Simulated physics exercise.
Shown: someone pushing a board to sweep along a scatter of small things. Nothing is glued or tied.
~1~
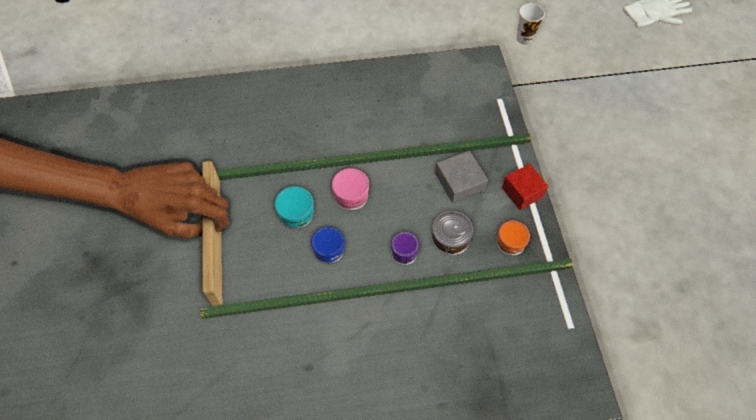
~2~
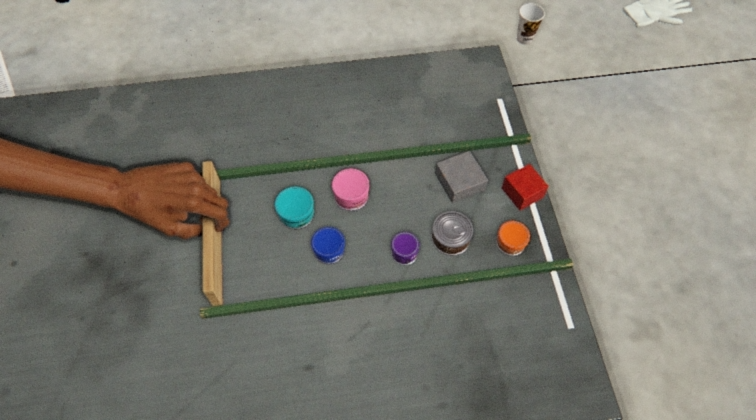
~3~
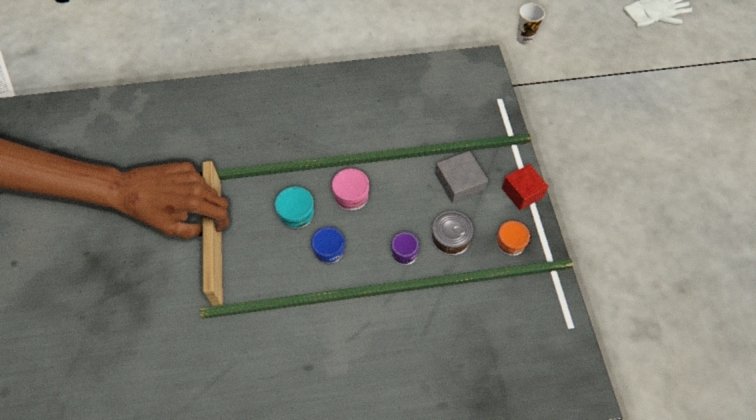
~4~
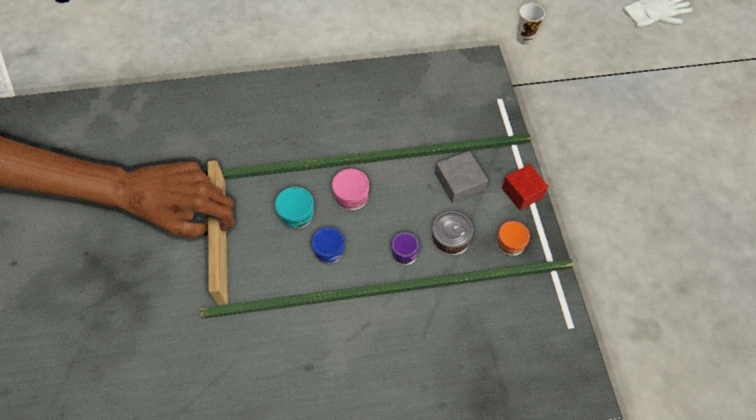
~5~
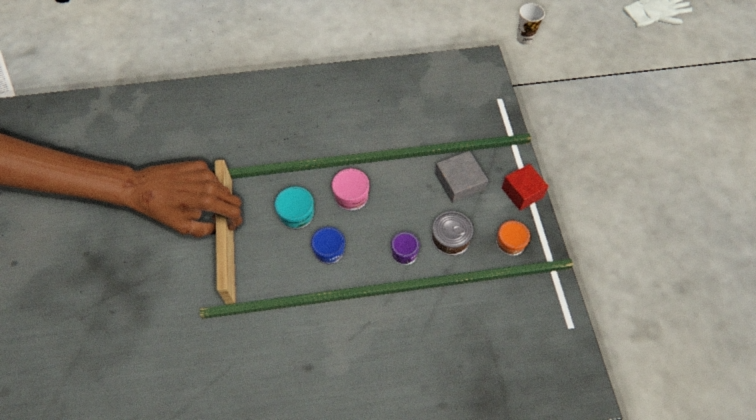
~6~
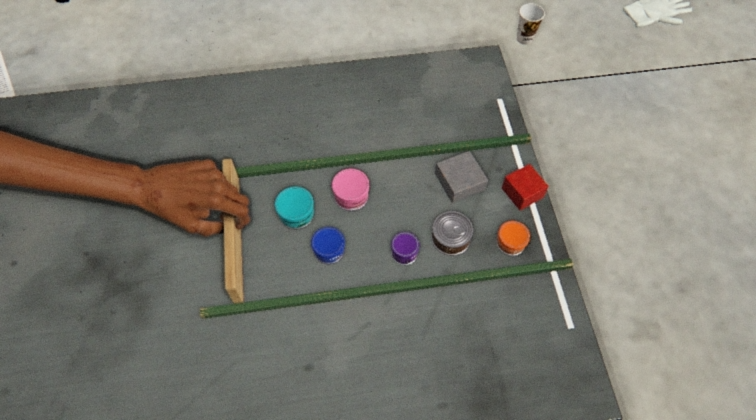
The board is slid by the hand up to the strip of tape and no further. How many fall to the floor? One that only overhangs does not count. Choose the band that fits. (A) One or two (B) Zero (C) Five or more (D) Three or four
Option D: Three or four.
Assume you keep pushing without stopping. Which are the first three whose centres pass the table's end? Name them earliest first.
The red block goes first, followed by the orange pot and then the grey block.
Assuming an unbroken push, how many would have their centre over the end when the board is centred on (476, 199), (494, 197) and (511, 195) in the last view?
The numbers are 1, 2 and 4.
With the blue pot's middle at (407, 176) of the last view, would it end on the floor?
From that position it keeps its spot.
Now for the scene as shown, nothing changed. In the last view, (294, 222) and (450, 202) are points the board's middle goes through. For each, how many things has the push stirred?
1 by the first point, 8 by the second.
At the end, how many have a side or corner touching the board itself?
The count in contact is 4.
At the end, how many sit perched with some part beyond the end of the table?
The count would be 4.
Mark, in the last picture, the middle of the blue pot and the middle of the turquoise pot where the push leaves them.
The one named first is at (553, 211), the next at (547, 181).
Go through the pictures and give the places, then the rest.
Red block (525, 187); orange pot (513, 238); grey block (461, 176); board (212, 232); tape (532, 201), in the first frame.
Orange pot (512, 239); turquoise pot (295, 209), in the second frame.
Grey block (461, 177); brown tin (452, 234), in the third frame.
Red block (525, 187); purple pot (405, 249), in the fourth frame.
Orange pot (512, 239); board (225, 230), in the fifth frame.
Red block (525, 187); orange pot (512, 239); grey block (461, 177); board (233, 229); tape (532, 201), in the sixth frame.
A little later, none off yet; red block at rest near (525, 187); orange pot at rest near (512, 239); grey block at rest near (461, 177).
When it is over, the number that fall off is three or four; down, brown tin, grey block, orange pot and red block.
